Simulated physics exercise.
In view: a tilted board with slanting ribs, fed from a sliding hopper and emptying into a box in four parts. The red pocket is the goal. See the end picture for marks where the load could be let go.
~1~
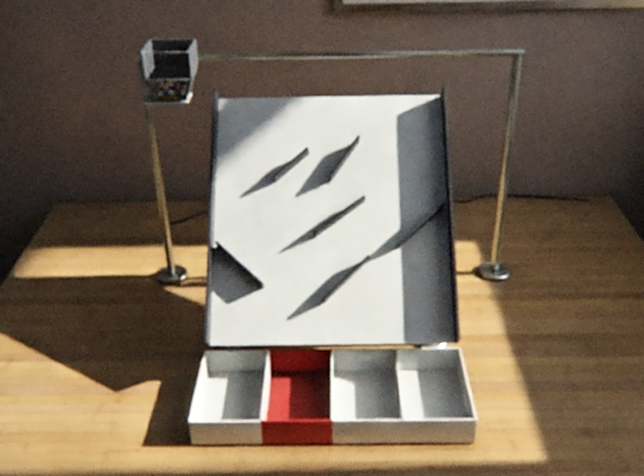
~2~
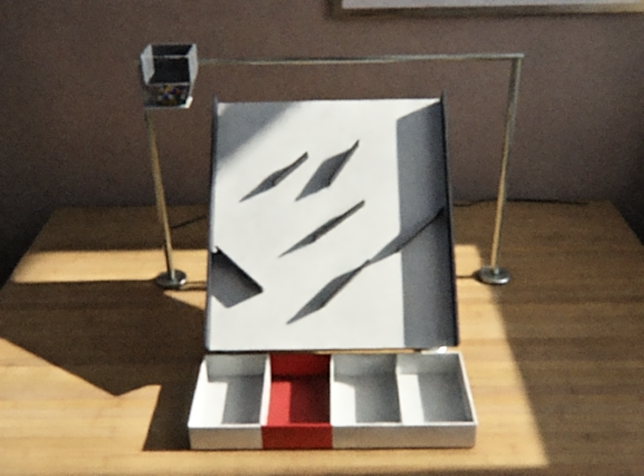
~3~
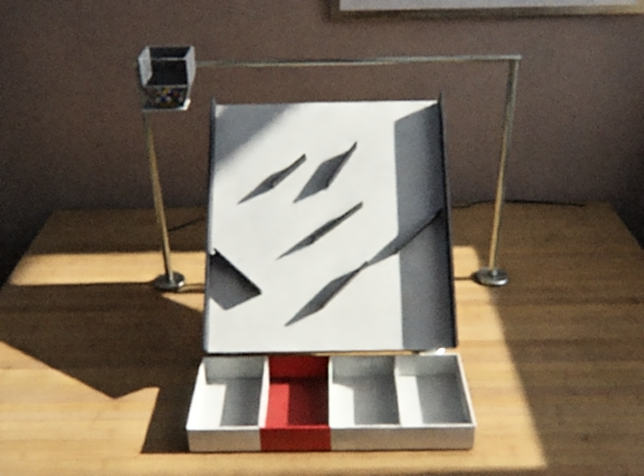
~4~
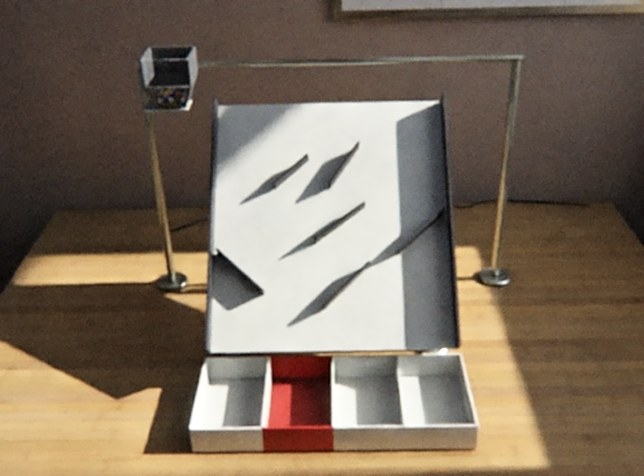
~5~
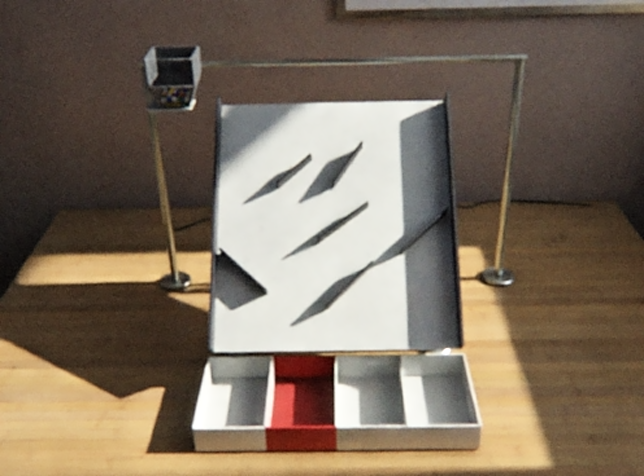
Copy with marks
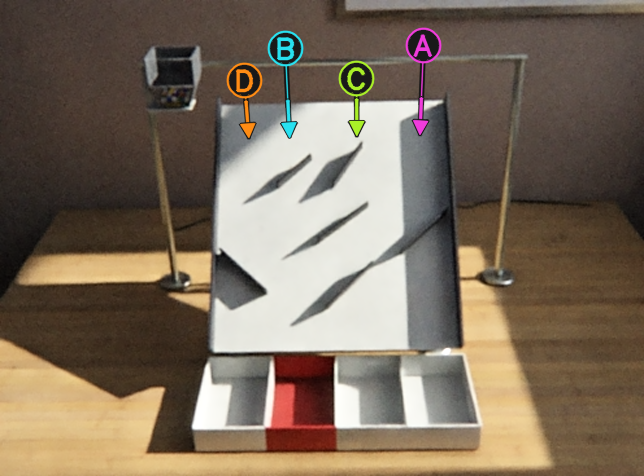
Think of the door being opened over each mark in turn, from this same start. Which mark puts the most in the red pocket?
Choose B.
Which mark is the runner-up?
Here it is mark D.
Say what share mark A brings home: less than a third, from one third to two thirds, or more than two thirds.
Mark A gives less than a third.
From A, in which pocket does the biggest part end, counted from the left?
It is the third one.
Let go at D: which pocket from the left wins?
The second from the left.
On the marked copy, mark A meets the board at (420, 129); mark B meets the board at (289, 132); mark C meets the board at (356, 130); mark D meets the board at (248, 132).
Choosing A, a small part in the red pocket, about half in other pockets, about a third outside the box.
Choosing B, nearly all in the red pocket, a stray few in other pockets, a small part outside the box.
Choosing C, about a quarter in the red pocket, a small part in other pockets, about two thirds outside the box.
Choosing D, about two thirds in the red pocket, about a quarter in other pockets, a small part outside the box.
